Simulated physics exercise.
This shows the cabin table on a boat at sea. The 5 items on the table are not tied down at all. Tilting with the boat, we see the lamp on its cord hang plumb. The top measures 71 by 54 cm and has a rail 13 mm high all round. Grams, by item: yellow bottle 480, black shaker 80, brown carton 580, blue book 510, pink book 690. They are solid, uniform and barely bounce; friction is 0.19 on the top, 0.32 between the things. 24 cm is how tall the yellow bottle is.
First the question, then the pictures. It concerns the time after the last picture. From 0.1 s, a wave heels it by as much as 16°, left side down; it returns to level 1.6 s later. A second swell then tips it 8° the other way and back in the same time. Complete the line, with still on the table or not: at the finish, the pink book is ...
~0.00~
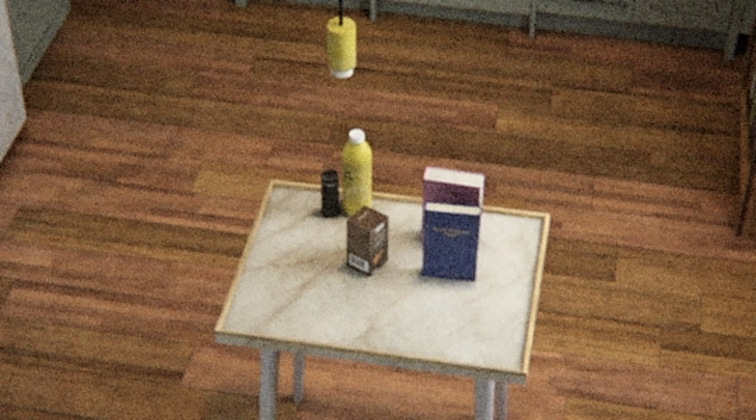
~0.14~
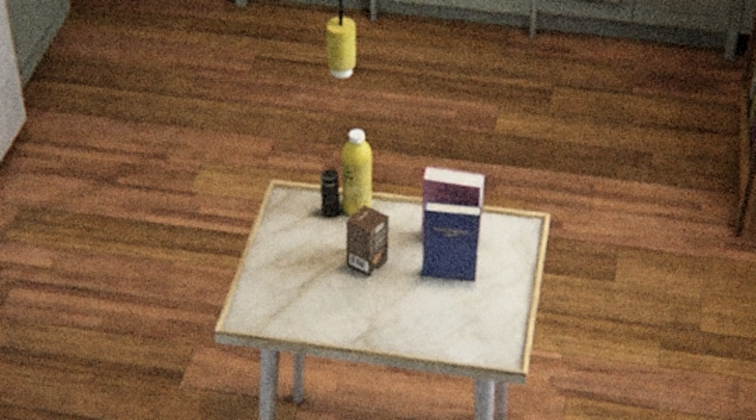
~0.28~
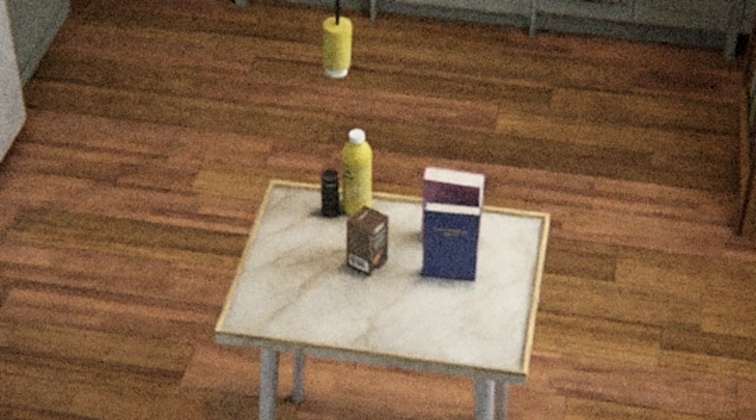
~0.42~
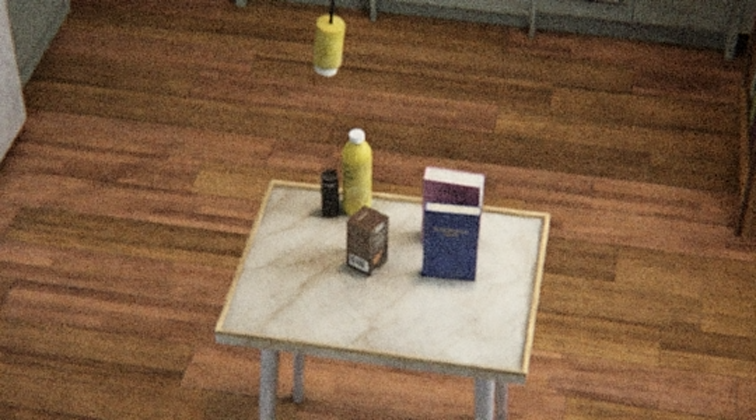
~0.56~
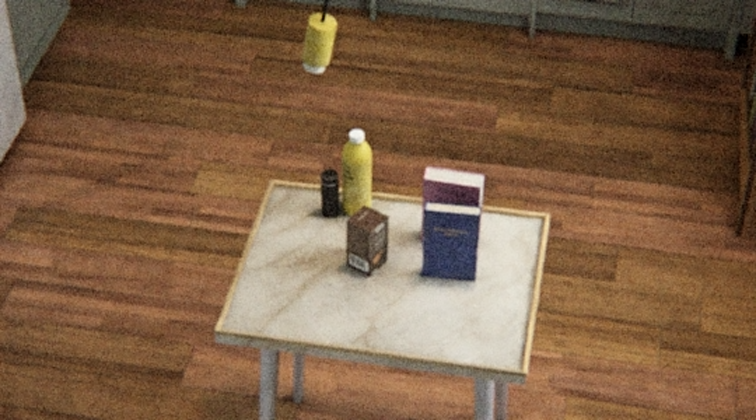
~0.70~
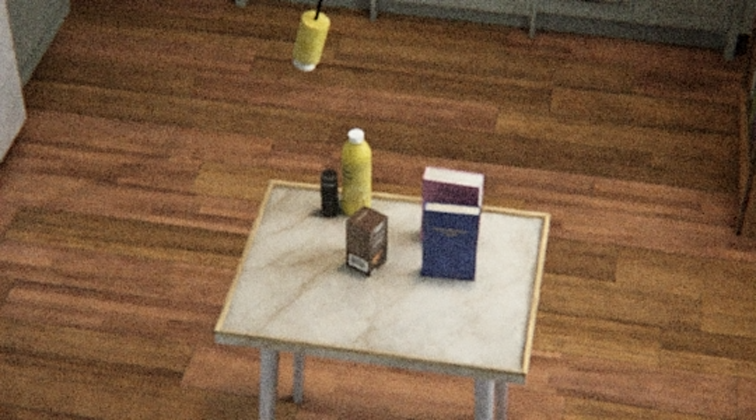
At the finish, the pink book is still there.
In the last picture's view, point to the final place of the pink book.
You'll find it at about (367, 199).
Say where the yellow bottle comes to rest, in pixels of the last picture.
My guess is roughly (296, 163).
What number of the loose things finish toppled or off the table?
Count: 0.
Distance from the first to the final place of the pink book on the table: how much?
Net shift near 21 cm.
After 1.10 s, floor tilted 14°, left side down; pink book moved 8 cm near (421, 205); brown carton moved 8 cm; blue book moved 8 cm.
After 1.30 s, floor tilted 8°, left side down; pink book moved 15 cm near (392, 202); brown carton moved 16 cm; blue book moved 15 cm.
In the end (3.8 s), not toppled but over 5 cm from the start, yellow bottle, black shaker, brown carton, blue book and pink book. In the last view, pink book near (367, 199).
